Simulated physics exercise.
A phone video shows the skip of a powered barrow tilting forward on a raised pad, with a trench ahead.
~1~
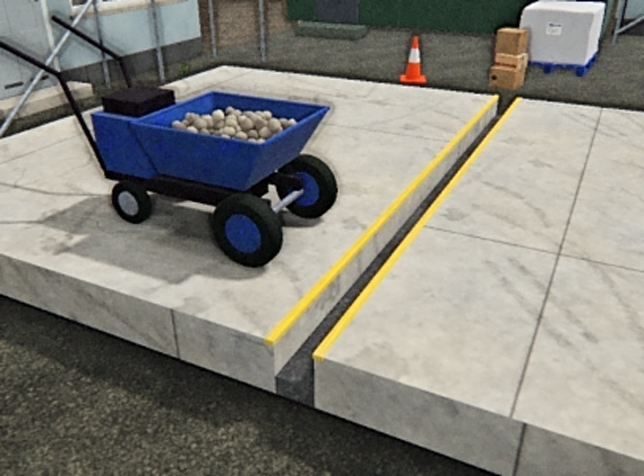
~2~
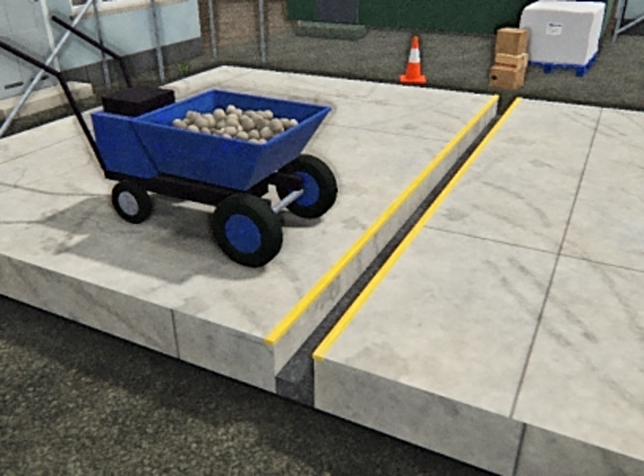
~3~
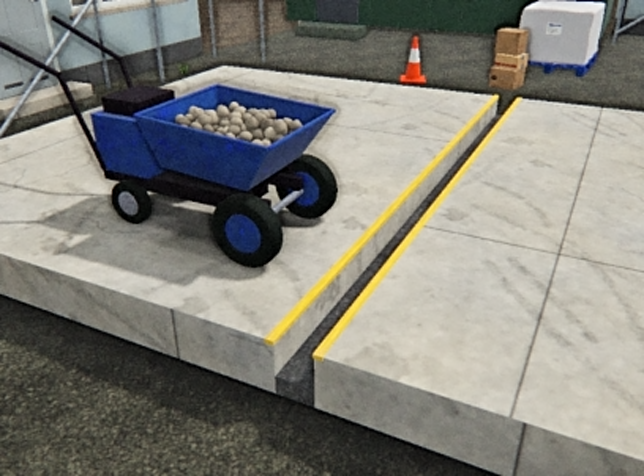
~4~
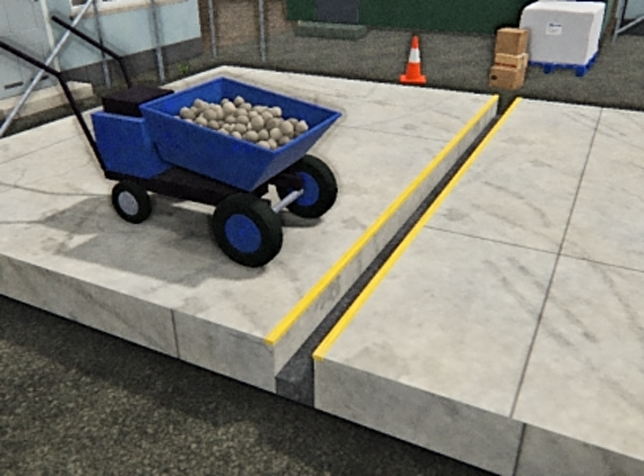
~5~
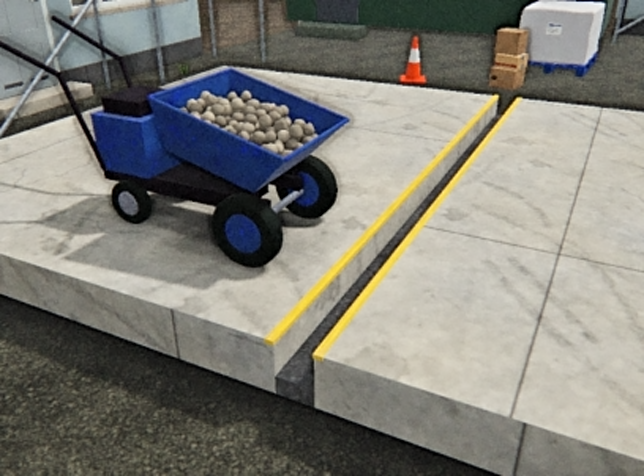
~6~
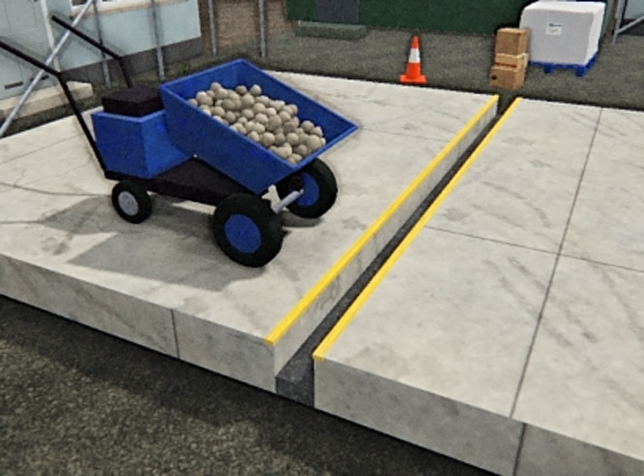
The blue skip of a small wheeled barrow, loaded with rounded stones, starts level and gradually tilts forward to the right, its back end rising while the wheels stay still on a pale slab beside a narrow, yellow-edged trench.
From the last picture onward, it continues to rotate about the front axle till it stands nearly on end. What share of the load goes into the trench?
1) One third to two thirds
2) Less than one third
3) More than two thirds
Answer: 1.
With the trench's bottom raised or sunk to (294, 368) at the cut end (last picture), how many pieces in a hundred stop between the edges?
Estimate: Approx. 40 in a hundred.
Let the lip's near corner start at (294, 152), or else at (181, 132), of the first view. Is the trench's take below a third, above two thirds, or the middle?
Well, for the first stop the answer is under a third, and for the second it is less than a third.
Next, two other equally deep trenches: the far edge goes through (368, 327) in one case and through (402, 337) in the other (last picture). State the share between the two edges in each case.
In turn 90 and 100 in a hundred.
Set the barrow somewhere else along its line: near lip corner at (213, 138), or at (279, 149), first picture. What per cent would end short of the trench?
In order: 30 % and 0 %.
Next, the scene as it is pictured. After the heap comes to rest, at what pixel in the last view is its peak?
About (399, 257).
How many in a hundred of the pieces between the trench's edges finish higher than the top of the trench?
Around 20 in a hundred.
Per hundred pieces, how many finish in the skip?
Estimate: Near 0 %.
Soon, skip tipped steeply; all in the skip.
A while on, skip tipped right over; about two thirds in the skip; a small part in or heaped over the trench; a small part beyond it; a stray few falling.
Towards the end, skip tipped right over; a small part in the skip; about half in or heaped over the trench; about half beyond it.
Finally, skip tipped right over; a stray few in the skip; a stray few short of the trench; about half in or heaped over the trench; about half beyond it.
